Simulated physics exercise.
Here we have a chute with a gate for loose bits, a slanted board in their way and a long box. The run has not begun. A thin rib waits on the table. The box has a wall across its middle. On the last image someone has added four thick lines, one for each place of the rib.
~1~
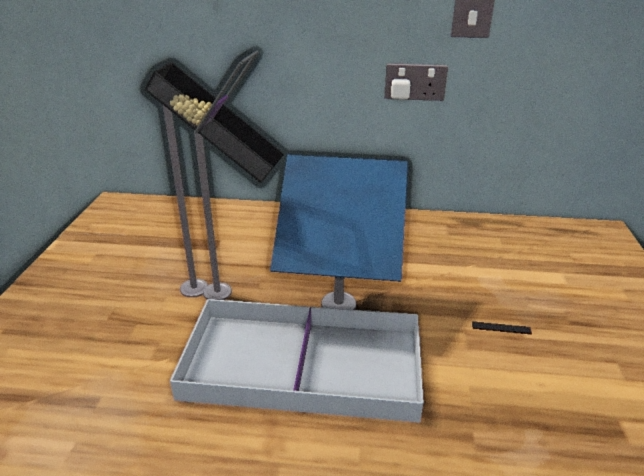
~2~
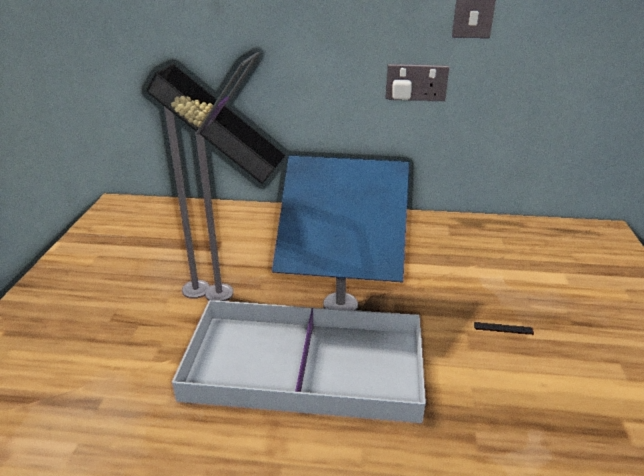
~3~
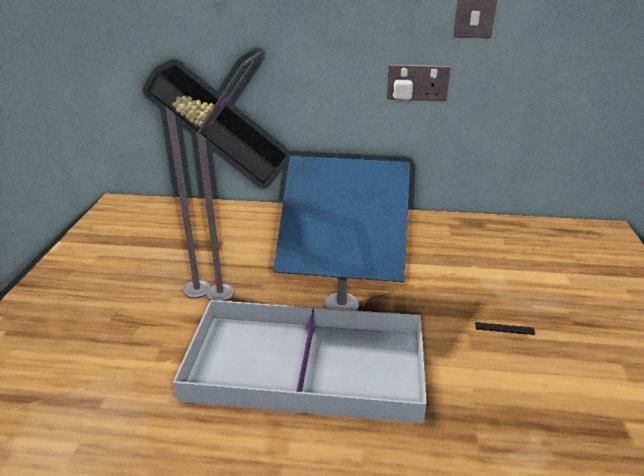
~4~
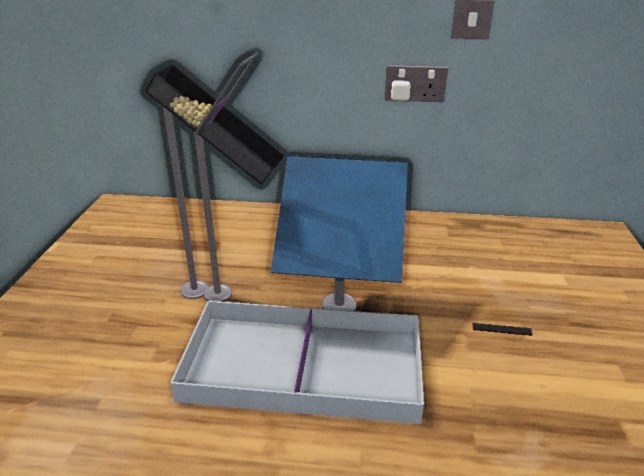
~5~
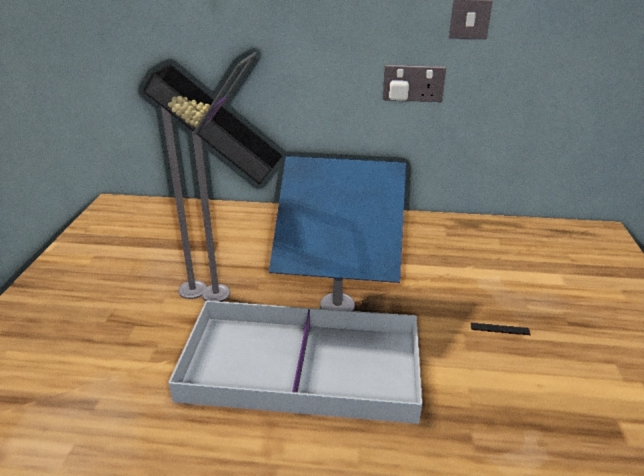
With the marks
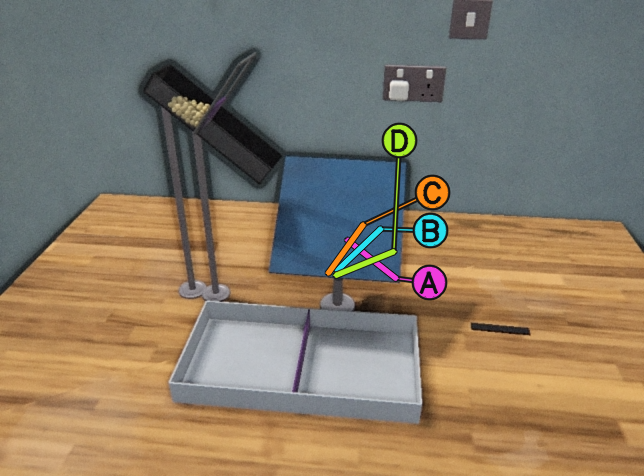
Nothing moved apart from a slight wobble of the view; pale yellow beans sat behind a gate in a dark, sloping chute, near a tilted blue board and a grey box with a purple-edged divider.
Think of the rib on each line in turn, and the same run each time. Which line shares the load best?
Go for C.
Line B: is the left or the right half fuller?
Right.
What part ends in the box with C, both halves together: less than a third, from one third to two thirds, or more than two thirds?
It is more than two thirds.
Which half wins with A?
More lands on the right.
On the marked copy, line A from (347, 240) to (395, 278); line B from (380, 229) to (337, 270); line C from (363, 224) to (328, 272); line D from (393, 251) to (336, 275).
Choosing A, of what is caught, a stray few in the left half, nearly all in the right.
Choosing B, of what is caught, a small part in the left half, nearly all in the right.
Choosing C, of what is caught, about half in the left half, about half in the right.
Choosing D, of what is caught, a small part in the left half, nearly all in the right.
